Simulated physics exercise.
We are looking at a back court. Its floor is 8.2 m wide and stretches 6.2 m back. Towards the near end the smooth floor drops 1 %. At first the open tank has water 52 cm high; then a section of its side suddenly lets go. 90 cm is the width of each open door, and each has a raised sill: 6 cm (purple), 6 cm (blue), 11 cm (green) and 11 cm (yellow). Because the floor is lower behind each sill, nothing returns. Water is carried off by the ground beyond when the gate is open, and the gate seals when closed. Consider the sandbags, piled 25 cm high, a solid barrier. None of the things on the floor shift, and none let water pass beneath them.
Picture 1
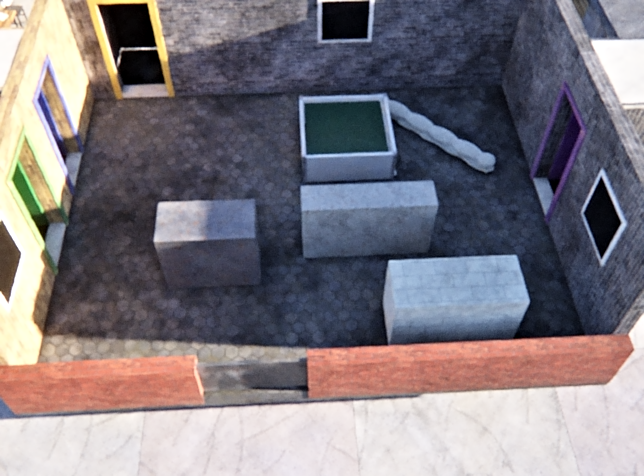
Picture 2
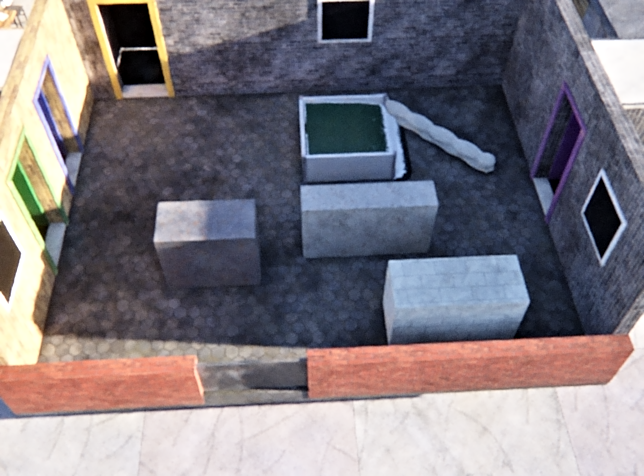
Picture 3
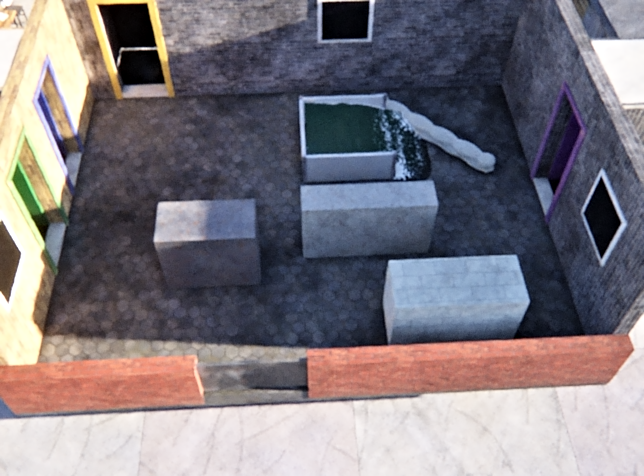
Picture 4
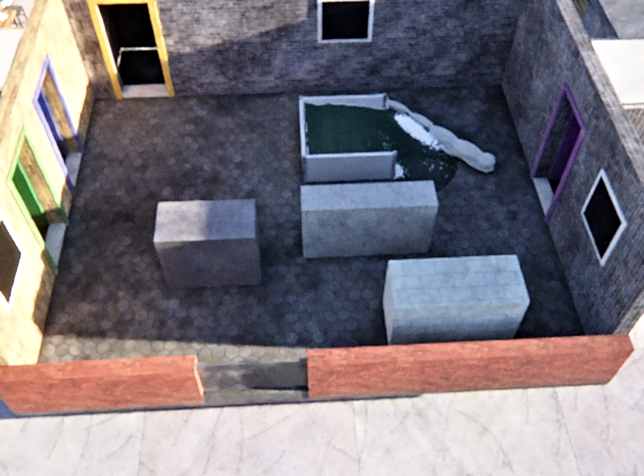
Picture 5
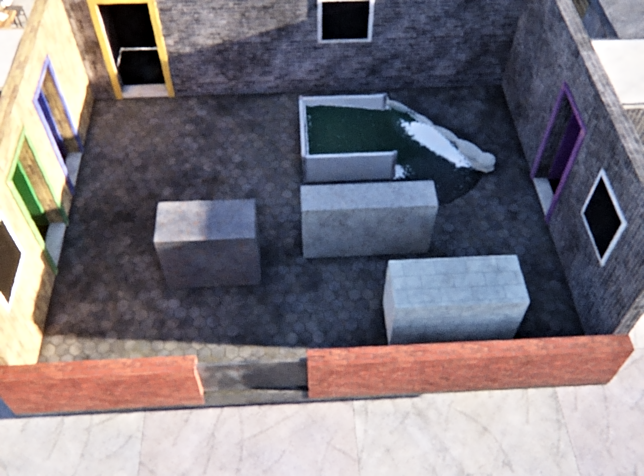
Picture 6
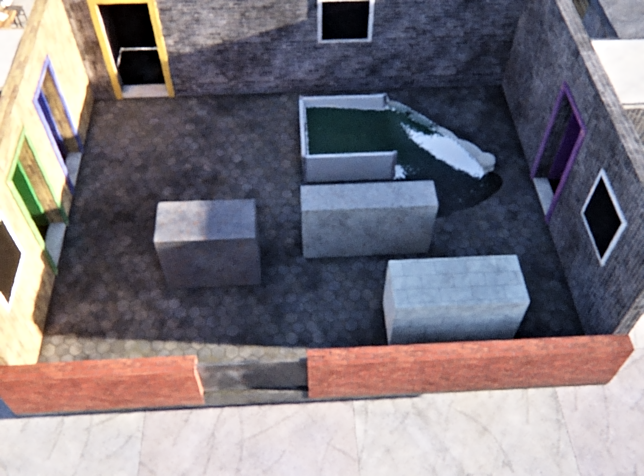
Dark green water pours from the right side of an open pale tank near the back of a walled grey court, seen from high above the front. Three grey blocks stand before it, with green, blue, yellow and purple doorways around and a low red wall in front. The water spreads right in a rounded pool, white foam streaking along the slanting sandbags, while the camera stays still.
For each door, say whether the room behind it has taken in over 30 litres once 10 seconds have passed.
The purple door: Over, the blue door: Not over, the green door: Not over, the yellow door: Not over.
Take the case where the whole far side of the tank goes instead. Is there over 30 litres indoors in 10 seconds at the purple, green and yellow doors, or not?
Door purple stays within, door green stays within, door yellow stays within.
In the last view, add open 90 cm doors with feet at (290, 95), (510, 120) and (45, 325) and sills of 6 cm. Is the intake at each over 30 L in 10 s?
Per doorway, in order: Insufficient / insufficient / insufficient.
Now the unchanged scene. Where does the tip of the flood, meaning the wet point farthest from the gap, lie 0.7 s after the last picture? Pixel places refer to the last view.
Around pixel (545, 253).
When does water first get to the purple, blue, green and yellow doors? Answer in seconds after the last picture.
Arrival: Purple 0.4 s, blue not in the 10 s, green 7.0 s, yellow not within the 10 s.
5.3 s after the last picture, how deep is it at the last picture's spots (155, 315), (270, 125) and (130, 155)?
Depths: About 2, 0 and 0 centimetres.
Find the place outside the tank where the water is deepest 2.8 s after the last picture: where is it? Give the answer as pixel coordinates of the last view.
Roughly (579, 361).
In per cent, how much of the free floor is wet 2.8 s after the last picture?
Wet share: Near 25 percent.
Then, 0.7 s after the last picture water covers 15 % of the floor and is deepest (31 cm) near (412, 134); purple door 10 cm at the sill, 1 L in, blue door not reached, green door not reached, yellow door not reached.
Then, 1.5 s after the last picture water covers 20 % of the floor and is deepest (30 cm) near (591, 361); purple door 10 cm at the sill, 33 L in, blue door not reached, green door not reached, yellow door not reached.
Then, 2.8 s after the last picture water covers 25 % of the floor and is deepest (26 cm) near (579, 361); purple door 9 cm at the sill, 66 L in, blue door not reached, green door not reached, yellow door not reached.
Then, 5.3 s after the last picture water covers 40 % of the floor and is deepest (14 cm) near (539, 235); purple door 7 cm at the sill, 74 L in, blue door not reached, green door not reached, yellow door not reached.
Then, 9.3 s after the last picture water covers 55 % of the floor and is deepest (8 cm) near (531, 364); purple door 4 cm at the sill, 77 L in, blue door not reached, green door 2 cm at the sill, 0 L in, yellow door not reached.
